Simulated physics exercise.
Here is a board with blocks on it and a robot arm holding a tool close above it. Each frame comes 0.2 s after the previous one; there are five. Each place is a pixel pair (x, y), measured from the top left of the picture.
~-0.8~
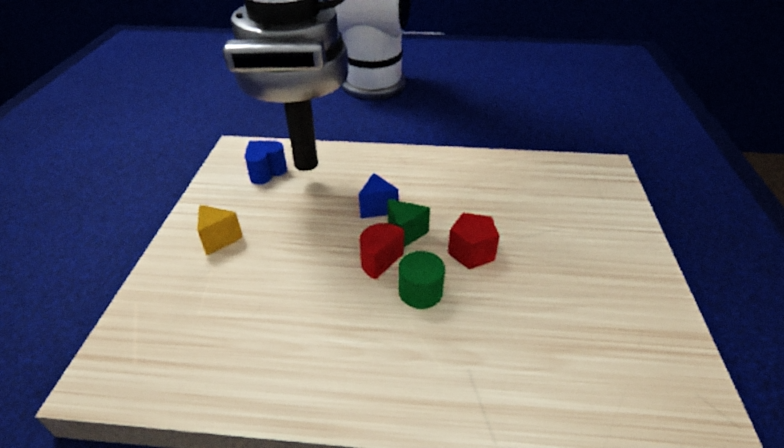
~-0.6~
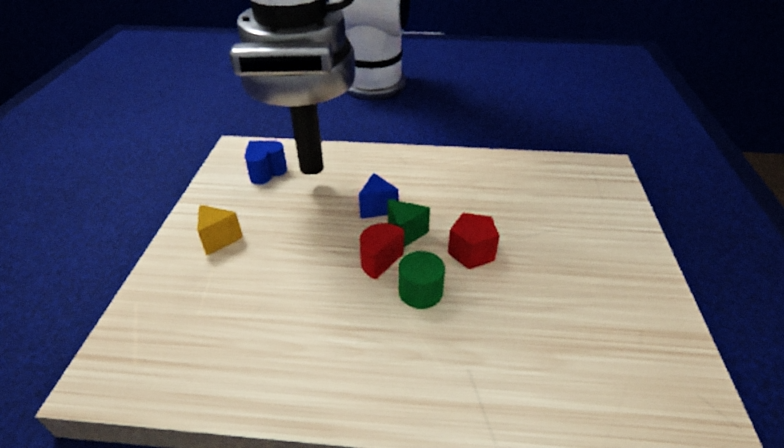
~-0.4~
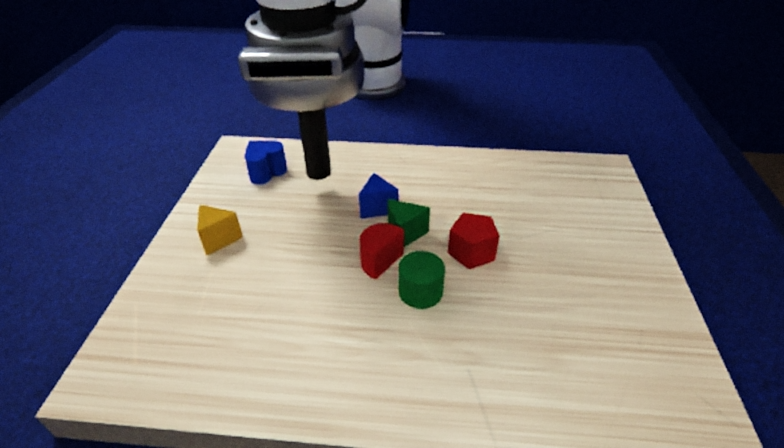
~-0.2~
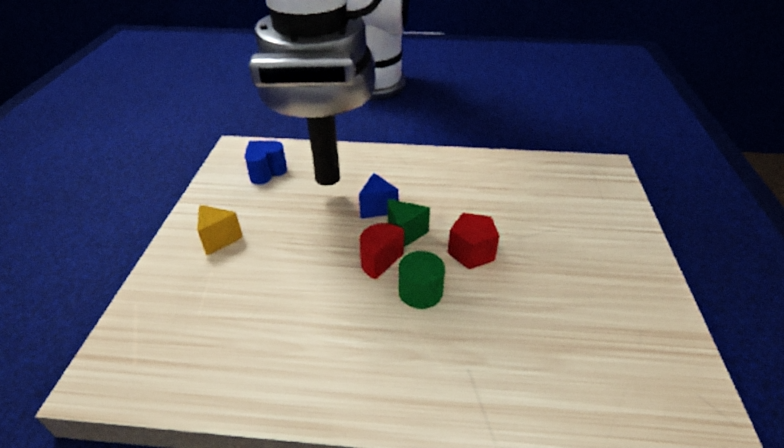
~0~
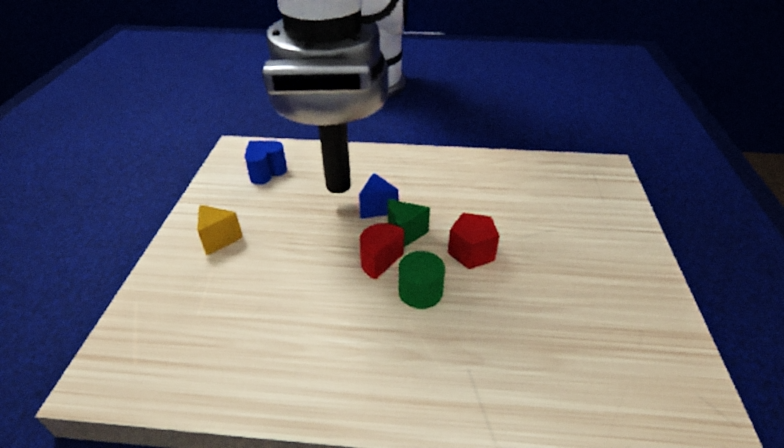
A robot arm holding a dark, rod-shaped tool starts near the blue block at the back left of a wooden board. It moves steadily right and slightly toward the viewer, bringing the tool's tip close to the left side of the blue triangle, while all the colored blocks stay still.
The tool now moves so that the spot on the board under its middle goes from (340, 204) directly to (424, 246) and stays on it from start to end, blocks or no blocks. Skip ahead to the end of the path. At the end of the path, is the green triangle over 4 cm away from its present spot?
Yes.
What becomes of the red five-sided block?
Shifted out of place.
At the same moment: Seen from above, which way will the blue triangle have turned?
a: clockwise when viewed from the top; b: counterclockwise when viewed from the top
b
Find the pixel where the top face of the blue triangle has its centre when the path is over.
It will likely be found at (404, 188).
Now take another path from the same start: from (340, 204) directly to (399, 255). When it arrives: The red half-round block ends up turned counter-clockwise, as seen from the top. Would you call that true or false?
This is false.
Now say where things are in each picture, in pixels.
Tip of the tool (306, 165), middles of tops, blue triangle (377, 185), red half-round block (379, 235), green triangle (406, 210), red five-sided block (475, 227), in the first frame.
Tool (312, 168), nothing pushed, in the second frame.
Tool (319, 173), nothing pushed, in the third frame.
Tool (328, 179), nothing pushed, in the fourth frame.
Tool (339, 186), blue triangle (377, 185), red half-round block (379, 235), green triangle (406, 210), red five-sided block (475, 227), in the fifth frame.
The first path, step by step. One third of the way, tool (366, 199); blue triangle (390, 187), turned 35° anticlockwise.
Two thirds of the way, tool (395, 213); blue triangle (403, 188), turned 60° anticlockwise; green triangle (421, 214), turned 30° clockwise.
At the end, tool (425, 227); blue triangle (404, 188), turned 60° anticlockwise; red half-round block unmoved; green triangle (451, 231), turned 50° clockwise; red five-sided block (492, 234), turned 40° anticlockwise.
